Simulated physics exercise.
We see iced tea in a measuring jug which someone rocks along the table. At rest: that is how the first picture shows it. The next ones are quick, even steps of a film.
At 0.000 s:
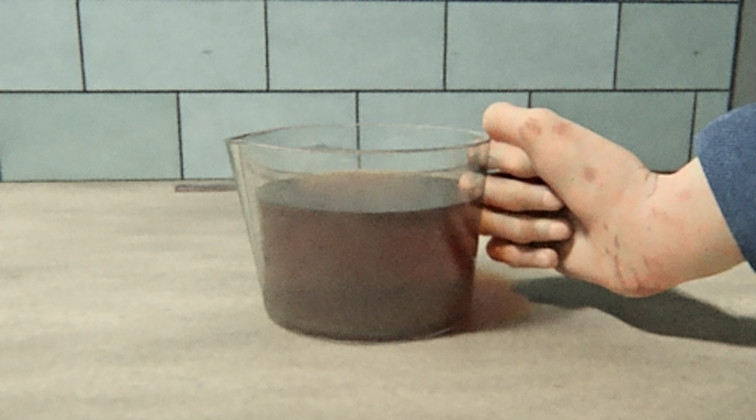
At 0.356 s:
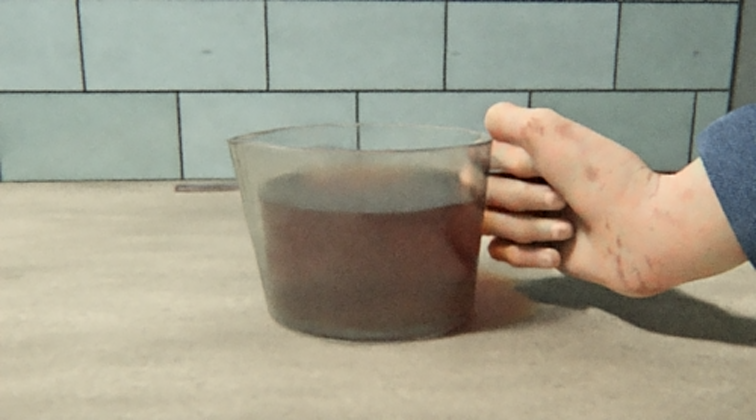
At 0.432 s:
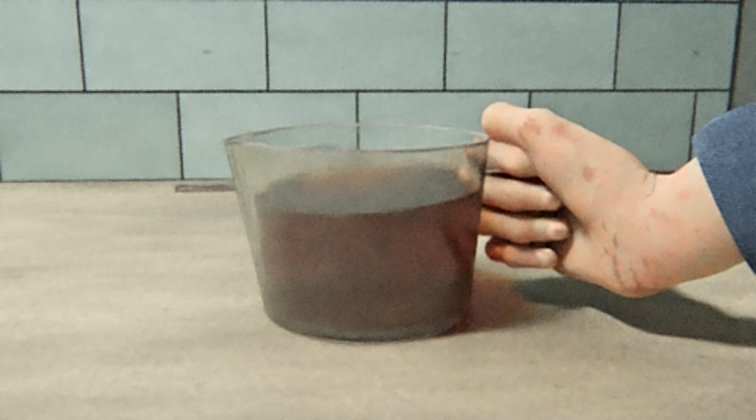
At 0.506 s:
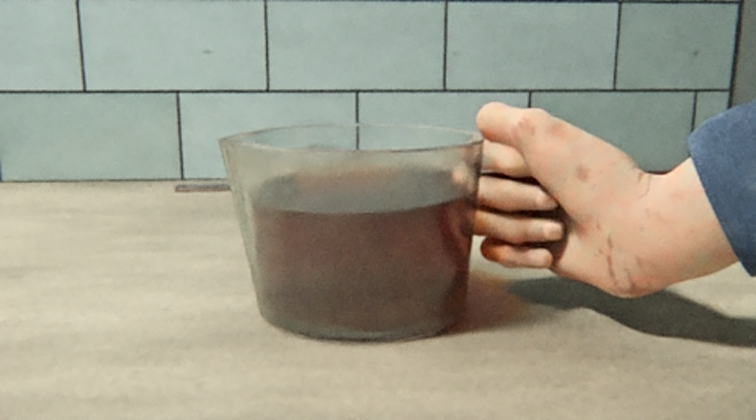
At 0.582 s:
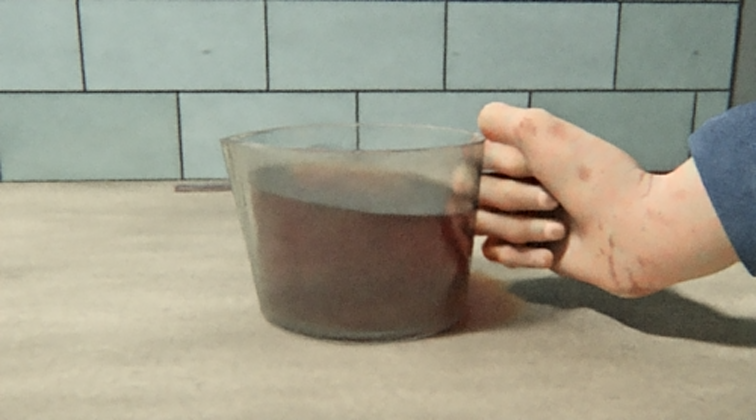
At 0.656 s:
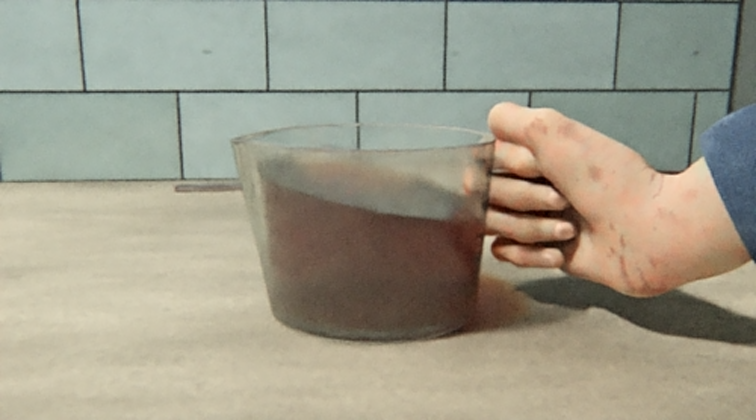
Glass jug of dark liquid rocked slightly by a hand on a counter, its surface tilting right, levelling, then rising left.
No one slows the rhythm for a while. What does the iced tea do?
Liquid leaves it.
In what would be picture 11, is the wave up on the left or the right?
That'd be the left flank.
Around 1.0 s, the highest wave so far comes most of the way to the rim.
Around 1.1 s, the highest wave so far goes over the rim.
Around 5.1 s, the highest wave so far goes over the rim; some is on the top.
